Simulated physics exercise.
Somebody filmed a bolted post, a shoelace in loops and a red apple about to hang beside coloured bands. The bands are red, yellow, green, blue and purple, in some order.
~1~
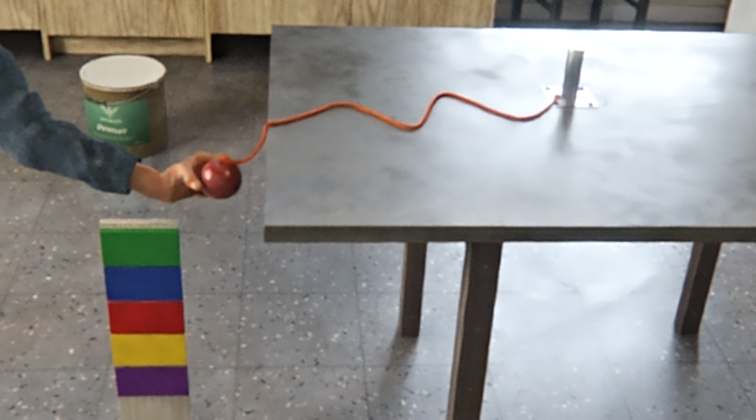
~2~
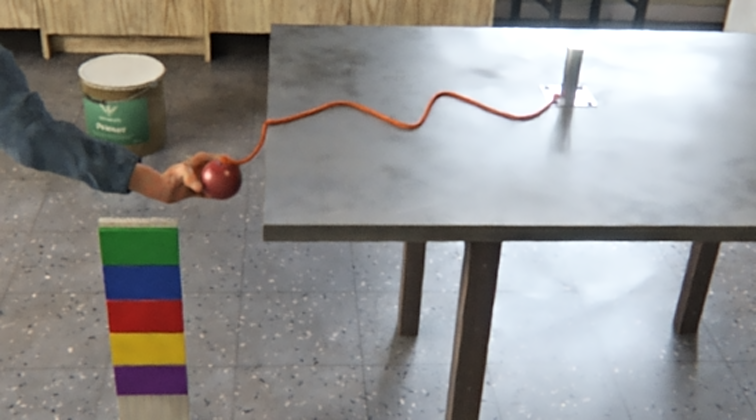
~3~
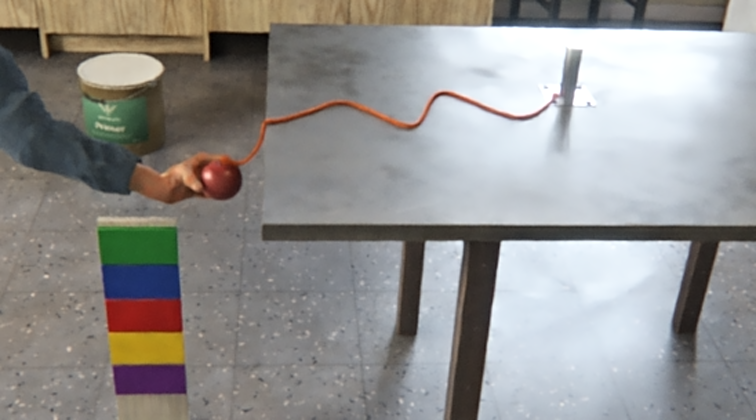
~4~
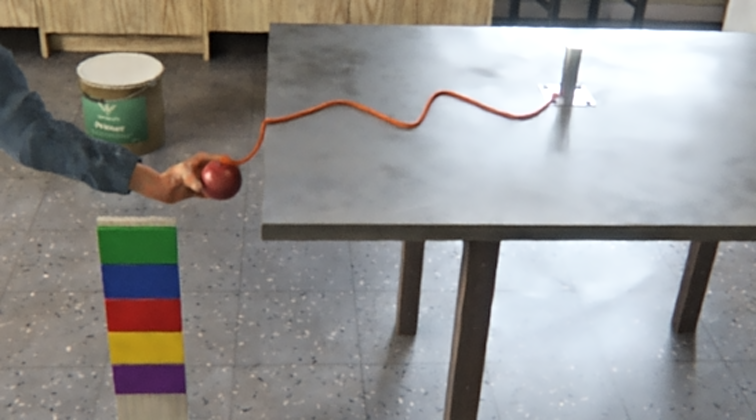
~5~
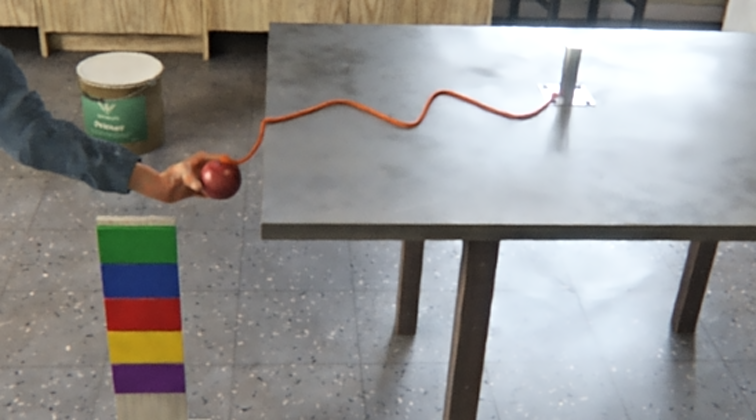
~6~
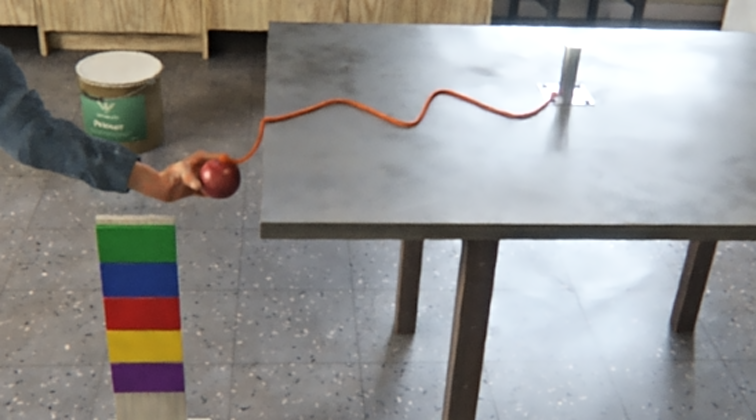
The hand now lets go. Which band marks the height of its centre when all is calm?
The shoelace holds its middle at red.
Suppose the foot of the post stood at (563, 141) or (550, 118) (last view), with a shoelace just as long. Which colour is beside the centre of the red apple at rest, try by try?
One after the other, yellow; yellow.
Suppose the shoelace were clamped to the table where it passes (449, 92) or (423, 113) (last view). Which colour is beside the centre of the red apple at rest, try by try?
It would be blue; green.
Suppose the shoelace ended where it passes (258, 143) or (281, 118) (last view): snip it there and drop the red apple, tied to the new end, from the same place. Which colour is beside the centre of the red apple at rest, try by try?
Taking them in turn: Blue; green.
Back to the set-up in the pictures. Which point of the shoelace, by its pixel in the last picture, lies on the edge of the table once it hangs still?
That spot is around (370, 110).
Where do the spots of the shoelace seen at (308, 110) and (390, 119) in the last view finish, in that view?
The first at (264, 190), the second at (288, 113).
Soon after, apple near (280, 295); level with red.
Then, apple near (255, 304); level with red.
At rest, apple near (263, 303); level with red. At red.
